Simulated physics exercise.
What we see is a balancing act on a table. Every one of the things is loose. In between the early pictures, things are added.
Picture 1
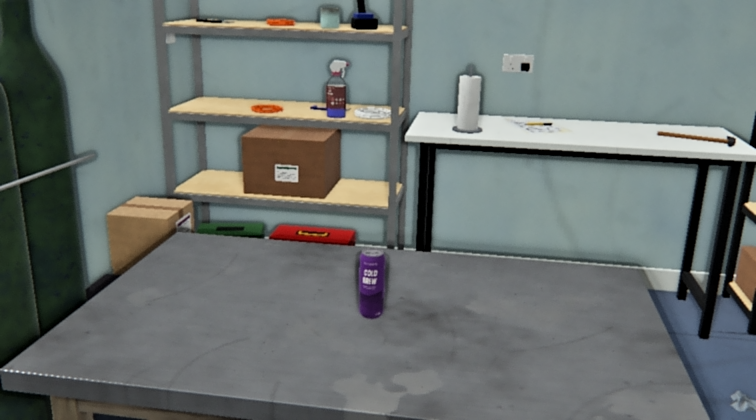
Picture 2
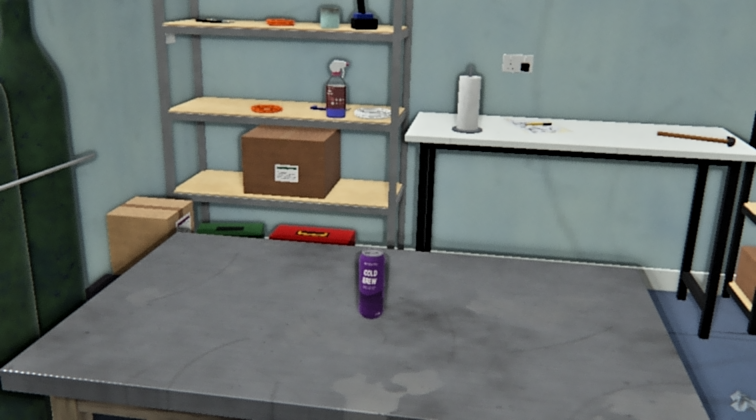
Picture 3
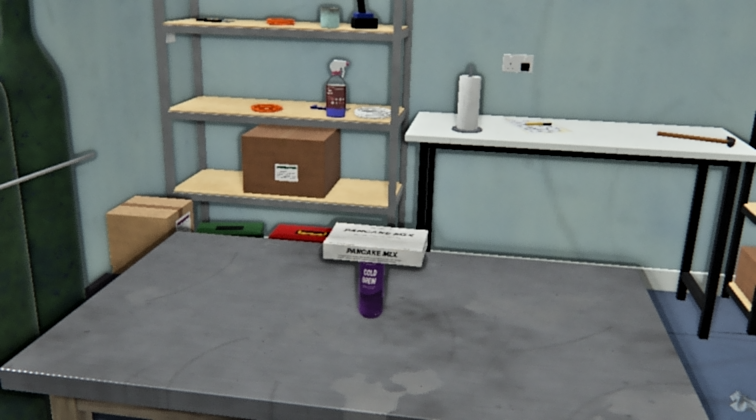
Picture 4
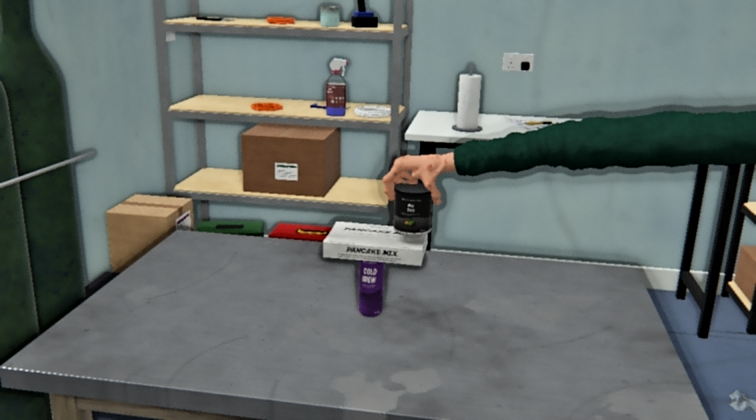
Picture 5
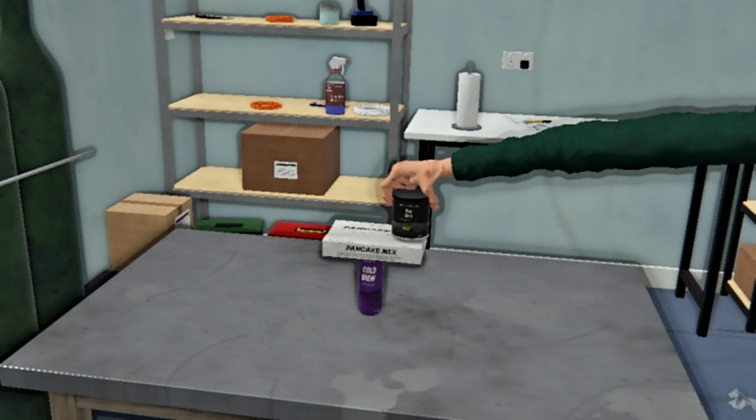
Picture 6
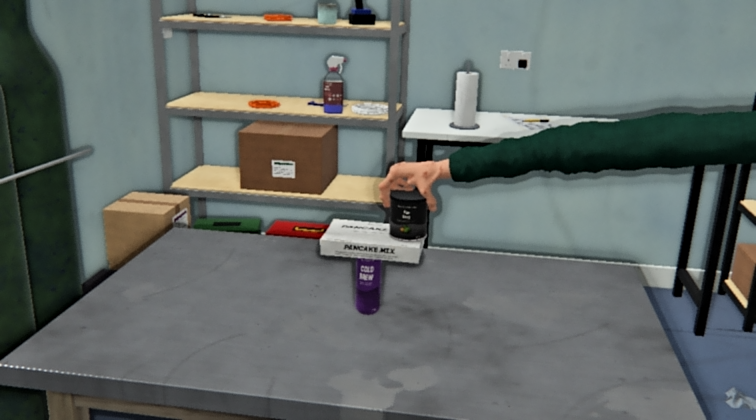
A white pancake mix packet appears flat on top of a purple cold brew can standing on a grey table. Then a hand in a dark green sleeve, reaching from the right, lowers a black tin onto the packet's right side and keeps hold of it, the stack barely shifting.
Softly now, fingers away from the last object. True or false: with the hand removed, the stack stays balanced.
False.
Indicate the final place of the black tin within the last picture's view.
Roughly at pixel (487, 306).
Then, 0.30 s after the last picture, black tin now fallen; white packet tipped 57° from how it was.
Then, 0.50 s after the last picture, white packet now fallen.
At rest, fallen, white packet and black tin; purple can in place. Seen from the same camera at the end, black tin near (487, 306). The stack loses its balance.
